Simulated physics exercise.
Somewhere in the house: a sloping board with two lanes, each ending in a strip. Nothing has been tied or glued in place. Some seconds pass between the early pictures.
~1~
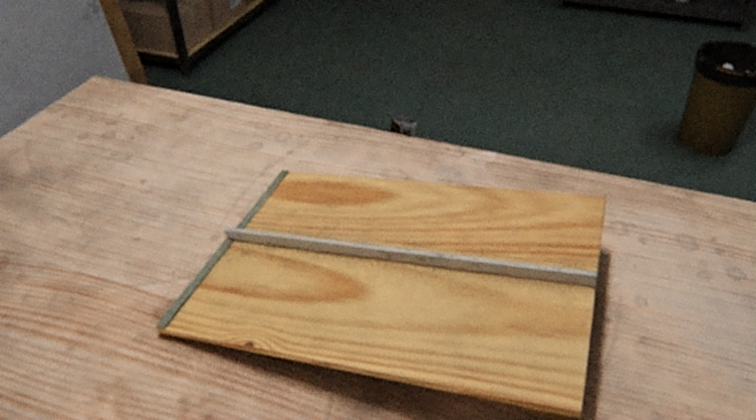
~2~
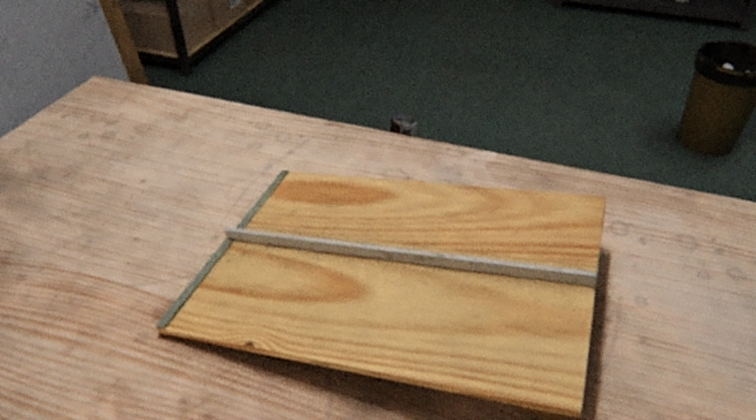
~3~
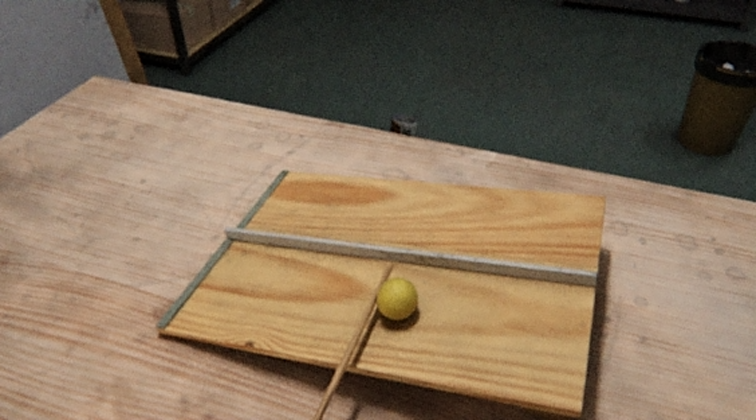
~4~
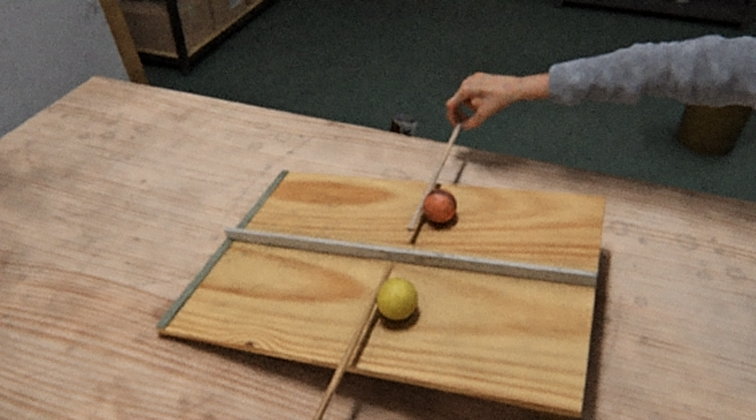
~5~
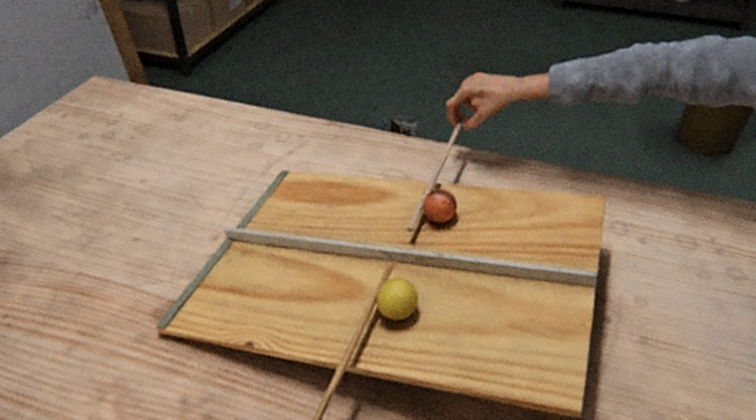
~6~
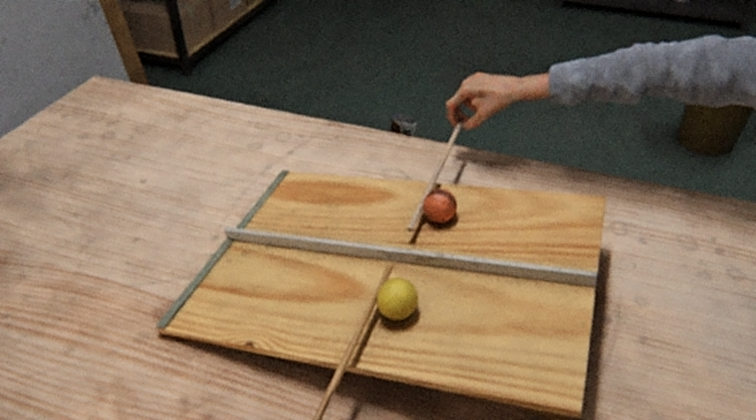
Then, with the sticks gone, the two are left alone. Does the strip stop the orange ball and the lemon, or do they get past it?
The orange ball will pass the strip; the lemon will pass the strip.
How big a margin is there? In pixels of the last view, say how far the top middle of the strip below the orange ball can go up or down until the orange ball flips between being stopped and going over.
Shift: About 8 px, direction up.
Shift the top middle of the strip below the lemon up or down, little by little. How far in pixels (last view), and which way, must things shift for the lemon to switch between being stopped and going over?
8 pixels up, roughly.
Then, 0.80 s later than the last frame, orange ball rolling on the board near (271, 190); lemon rolling on the board near (206, 271).
When it is over, the orange ball rolls off the board; the lemon rolls off the board.
